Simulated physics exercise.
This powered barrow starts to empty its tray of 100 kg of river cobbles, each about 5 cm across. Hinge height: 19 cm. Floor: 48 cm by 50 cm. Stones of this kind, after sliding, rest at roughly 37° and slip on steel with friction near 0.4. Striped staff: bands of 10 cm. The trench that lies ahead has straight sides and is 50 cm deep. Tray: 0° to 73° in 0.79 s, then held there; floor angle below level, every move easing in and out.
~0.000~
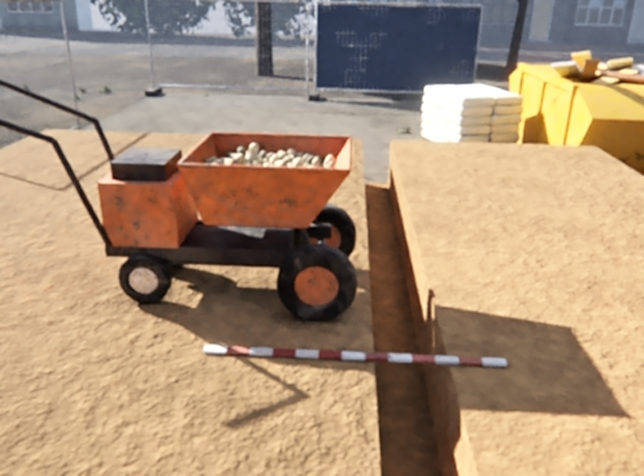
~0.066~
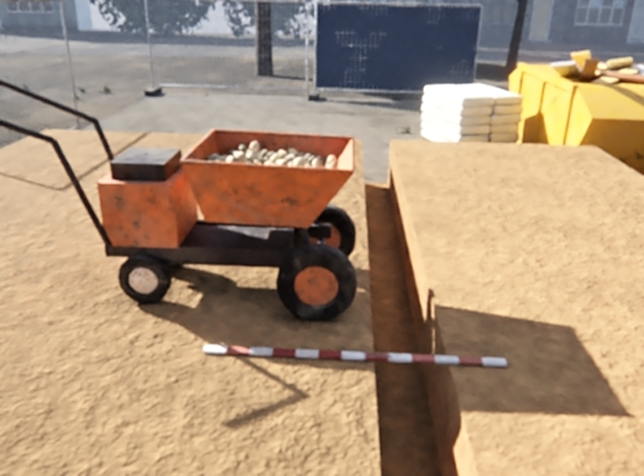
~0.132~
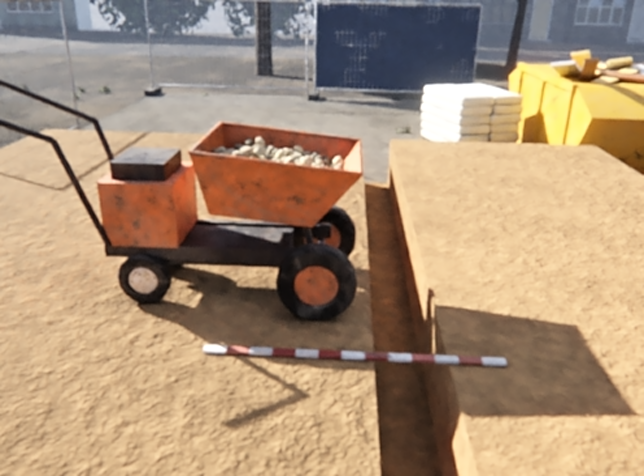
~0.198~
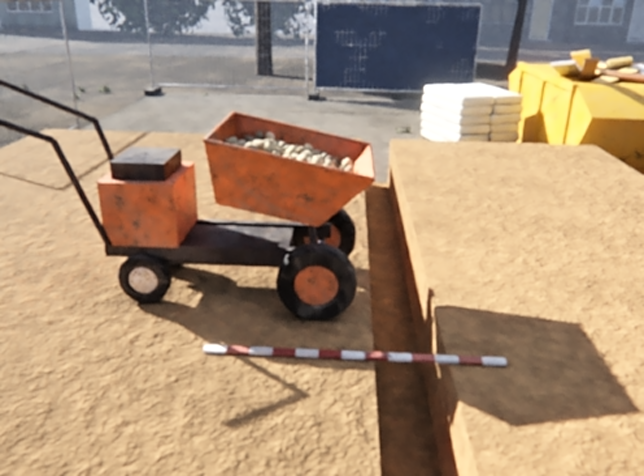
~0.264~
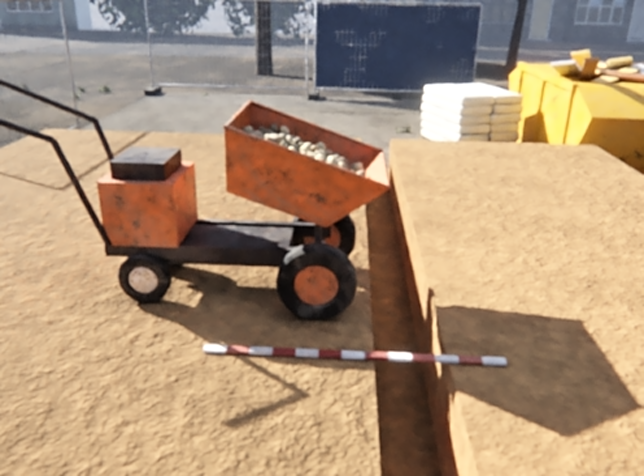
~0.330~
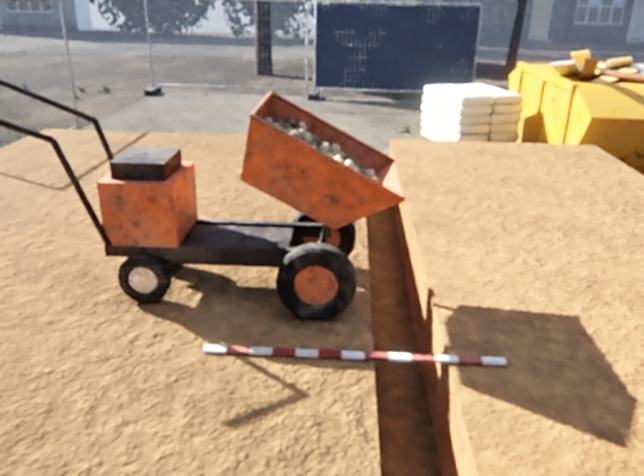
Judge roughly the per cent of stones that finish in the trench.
An estimated 14 per cent finish in the trench.
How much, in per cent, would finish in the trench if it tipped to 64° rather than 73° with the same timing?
In that case around 10 percent.
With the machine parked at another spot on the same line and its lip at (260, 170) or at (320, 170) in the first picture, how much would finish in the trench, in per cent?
From the first place around 95 per cent, from the other around 35.
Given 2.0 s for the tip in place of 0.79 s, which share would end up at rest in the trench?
Trench share: Approx. 25%.
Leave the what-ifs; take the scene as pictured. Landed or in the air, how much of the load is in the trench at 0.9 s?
I'd say near 0 per cent at that time.
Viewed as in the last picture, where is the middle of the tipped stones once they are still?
About (483, 293).
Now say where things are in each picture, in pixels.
The tray is at 0°, its lip at (350, 171); the top of the load is at (273, 158), in the first frame.
Lip at (353, 172), floor tilted 1°, highest stones at (274, 157); the stones move at 0.3 m/s on average, in the second frame.
Lip at (362, 174), floor tilted 5°, highest stones at (259, 150); the stones move at 0.7 m/s on average, in the third frame.
The tray is at 11°, its lip at (375, 180); the top of the load is at (252, 142); the stones move at 0.9 m/s on average, in the fourth frame.
Lip at (389, 188), floor tilted 19°, highest stones at (262, 133); the stones move at 1.1 m/s on average, in the fifth frame.
The tray is at 28°, its lip at (404, 200); the top of the load is at (275, 127); the stones move at 1.2 m/s on average, in the sixth frame.
After 0.6 s the floor is at 61°; 100 % in the tray; the foremost stones are at (423, 230).
After 0.9 s the floor is at 73°; 67 % in the tray, 33 % past the trench; the foremost stones are at (511, 299).
After 1.2 s the floor is at 73°; 25 % in the tray, 1 % in the trench, 75 % past the trench; the foremost stones are at (631, 303).
After 3.2 s the floor is at 73°; 0 % in the tray, 14 % in the trench, 86 % past the trench; the foremost stones are past the picture's edge.
